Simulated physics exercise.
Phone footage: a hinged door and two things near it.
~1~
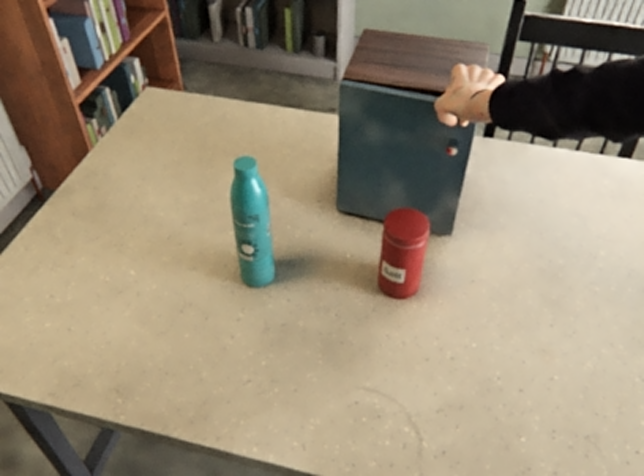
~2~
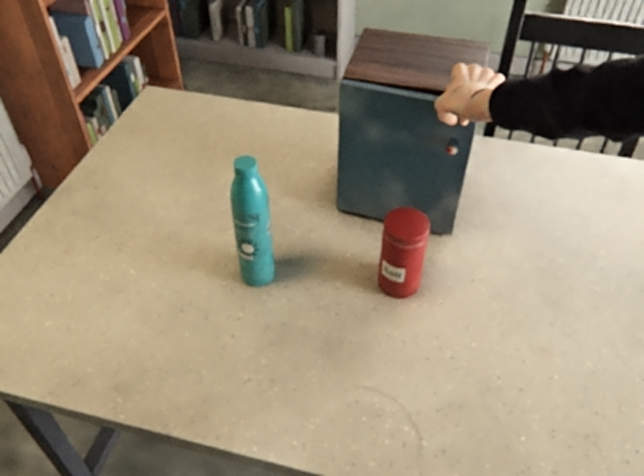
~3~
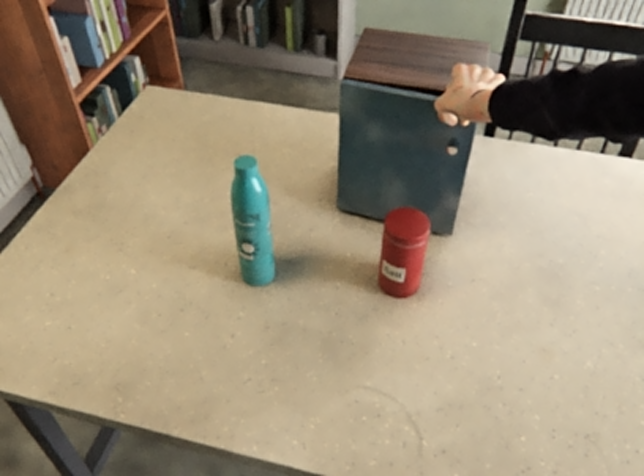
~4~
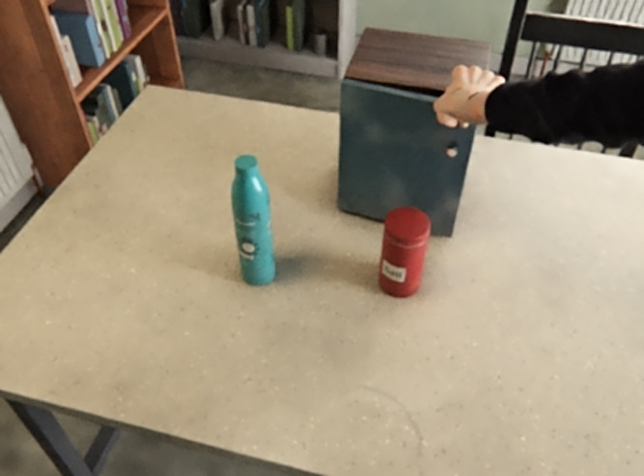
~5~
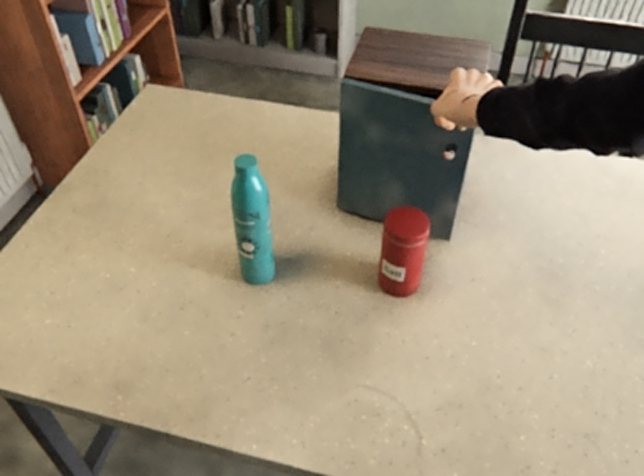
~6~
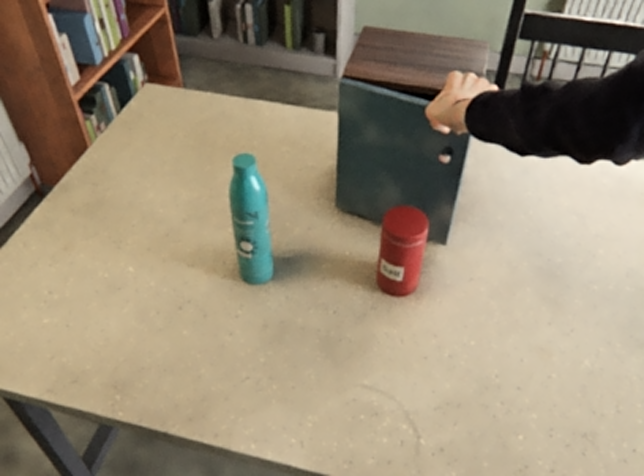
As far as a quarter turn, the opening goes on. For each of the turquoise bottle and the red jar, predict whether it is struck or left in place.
Result: The turquoise bottle stays put, the red jar gets hit.
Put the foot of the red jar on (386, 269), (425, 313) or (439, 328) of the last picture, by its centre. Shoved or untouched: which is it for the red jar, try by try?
Result, first setting: It is hit; second setting: It avoids any hit; third setting: It avoids any hit.
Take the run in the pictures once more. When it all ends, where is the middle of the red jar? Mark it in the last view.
(282, 281).
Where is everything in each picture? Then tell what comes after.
In the first frame, door 4° open; turquoise bottle (252, 224); red jar (403, 255); door (399, 167).
In the second frame, door 4° open; red jar (403, 254); door (399, 166).
In the third frame, door 4° open; turquoise bottle (252, 223); door (399, 166).
In the fourth frame, door 6° open; red jar (403, 254); door (399, 167).
In the fifth frame, door 9° open; turquoise bottle (252, 222); door (398, 168).
In the sixth frame, door 12° open; turquoise bottle (251, 222); red jar (401, 253); door (395, 170).
Then, 0.96 s on from there, door 53° open; turquoise bottle at rest near (251, 222); red jar displaced about its own width near (367, 270).
Then, 1.52 s on from there, door 77° open; turquoise bottle at rest near (251, 222); red jar displaced well along near (311, 279).
In the end, the turquoise bottle stays untouched, near (251, 222); the red jar gets shoved, near (282, 281).
